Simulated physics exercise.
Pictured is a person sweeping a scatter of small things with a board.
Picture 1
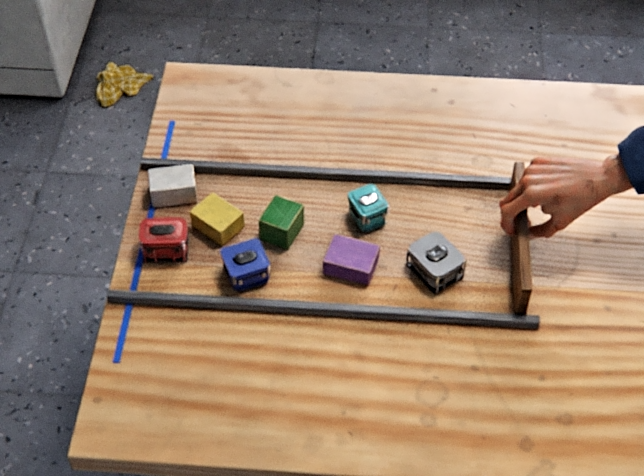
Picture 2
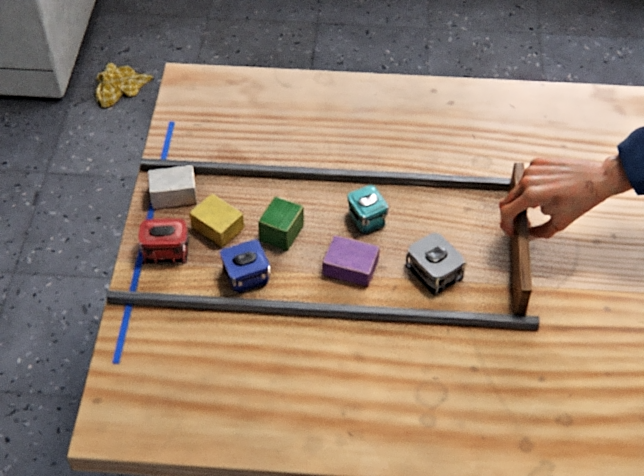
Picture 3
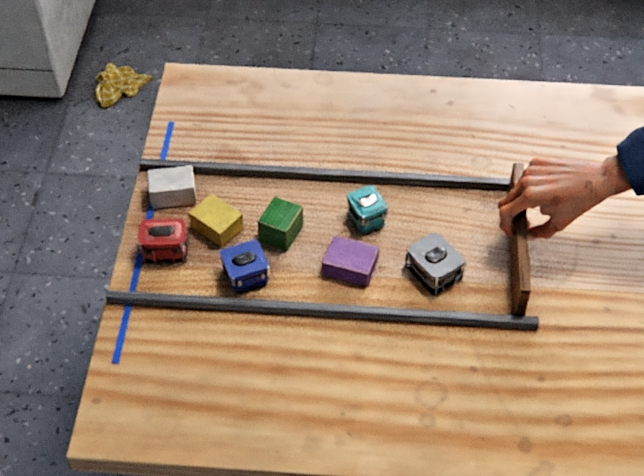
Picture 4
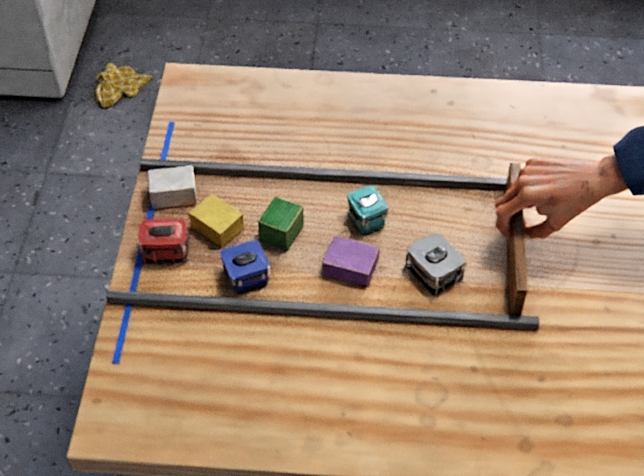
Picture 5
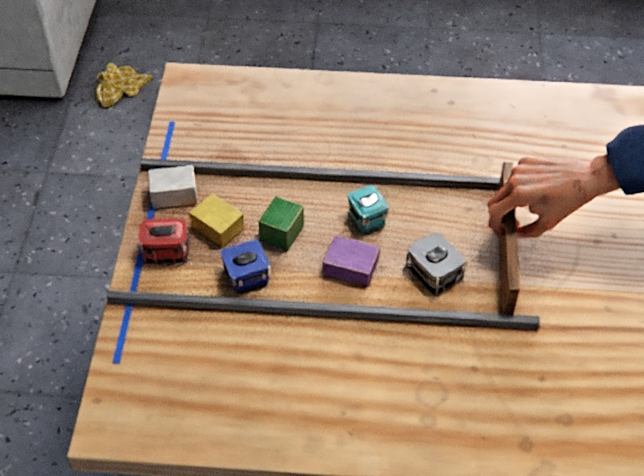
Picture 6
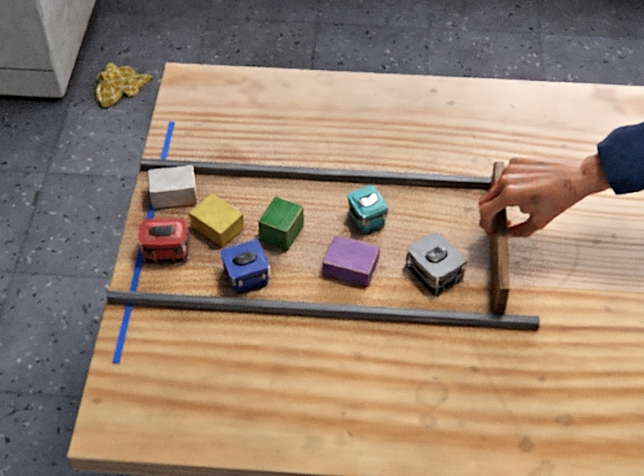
On a wooden tabletop, between two dark rails, coloured blocks and small cases lie scattered near a strip of blue tape, with a hand gripping an upright board at the right. The board stays almost still at first, then the hand slides it slightly left, while the scattered objects remain in place.
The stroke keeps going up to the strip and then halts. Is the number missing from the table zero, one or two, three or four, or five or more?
It is five or more.
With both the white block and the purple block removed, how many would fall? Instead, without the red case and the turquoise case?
Tally of falls: 3 for the first try, 4 for the second.
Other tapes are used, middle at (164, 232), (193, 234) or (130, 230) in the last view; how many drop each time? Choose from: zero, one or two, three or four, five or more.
More than four; three or four; 5 or more.
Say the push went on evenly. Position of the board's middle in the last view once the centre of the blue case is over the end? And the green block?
Blue case: (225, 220); green block: (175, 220).
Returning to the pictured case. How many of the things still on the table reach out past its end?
As for overhanging, the count is 2.
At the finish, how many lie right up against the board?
It is in contact with 2.
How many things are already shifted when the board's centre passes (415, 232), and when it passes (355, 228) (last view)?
First 2, after that 5.
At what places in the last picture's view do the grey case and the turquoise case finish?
I'd put one at around (124, 236) and the other at around (138, 190).
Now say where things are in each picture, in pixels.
In the first frame, white block (173, 186); red case (164, 240); yellow block (217, 219); board (520, 237); tape (147, 230).
In the second frame, red case (164, 241); board (519, 238).
In the third frame, yellow block (217, 220); grey case (435, 263).
In the fourth frame, white block (172, 187); blue case (245, 267).
In the fifth frame, red case (164, 241); turquoise case (368, 210).
In the sixth frame, white block (173, 187); red case (164, 241); yellow block (217, 220); board (499, 236); tape (147, 231).
Soon after, none off yet; white block at rest near (173, 187); red case at rest near (164, 241); yellow block at rest near (217, 220).
Then, none off yet; white block at rest near (173, 187); red case at rest near (164, 241); yellow block moved a little near (203, 220).
Further on, one off so far; white block moved a little near (157, 180); red case on its side near (81, 291); yellow block moved well along near (119, 218).
At rest, the number that fall off is five or more; fallen, purple block, green block, blue case, yellow block, red case and white block.
